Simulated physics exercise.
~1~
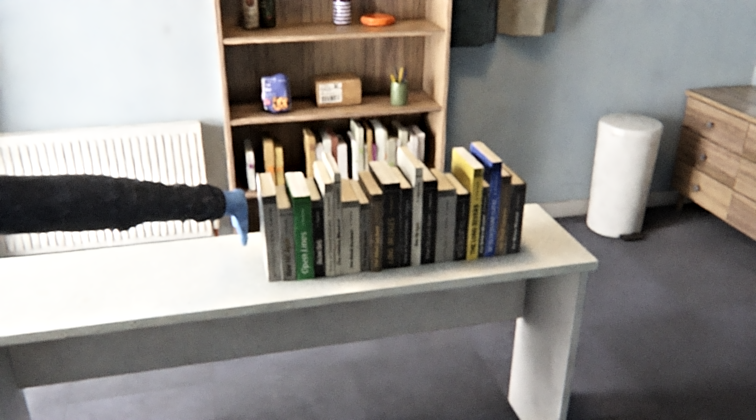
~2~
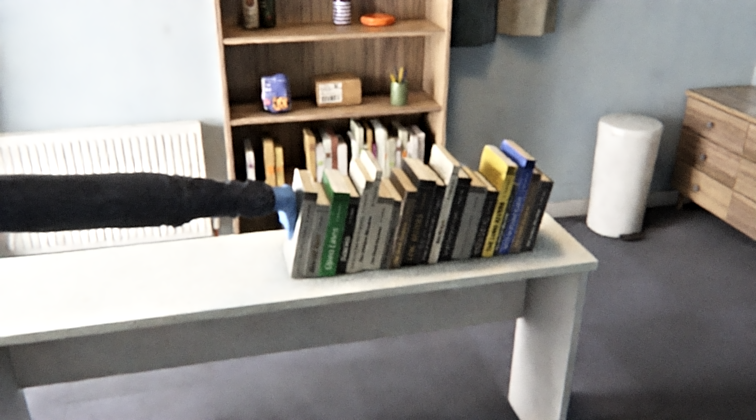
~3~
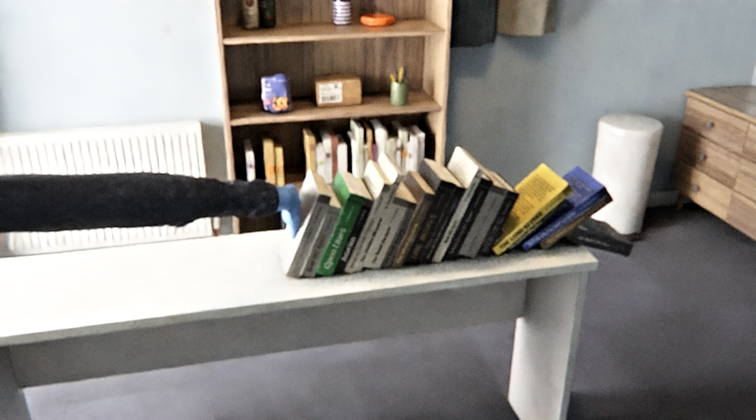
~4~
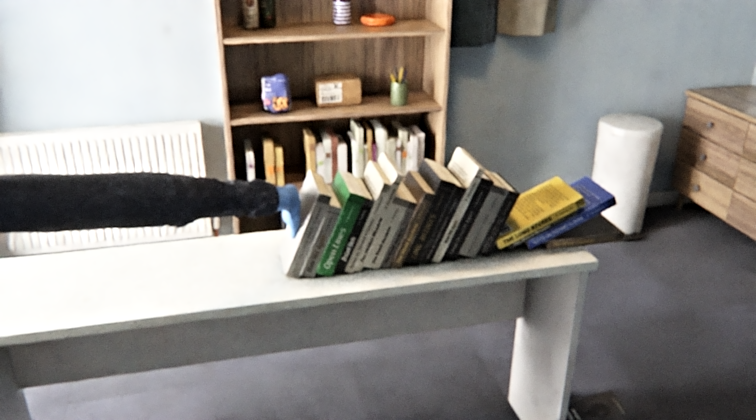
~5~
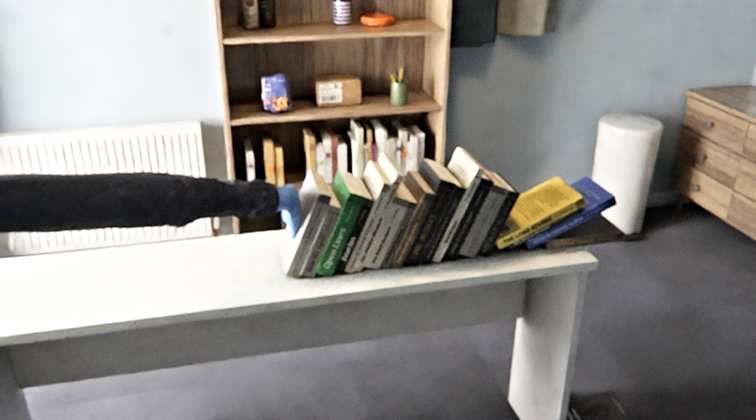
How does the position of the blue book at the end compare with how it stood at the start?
At the start the blue book stands upright near the right end of the row. By the end it has toppled to the right and lies on its side, sticking out past the table's edge.
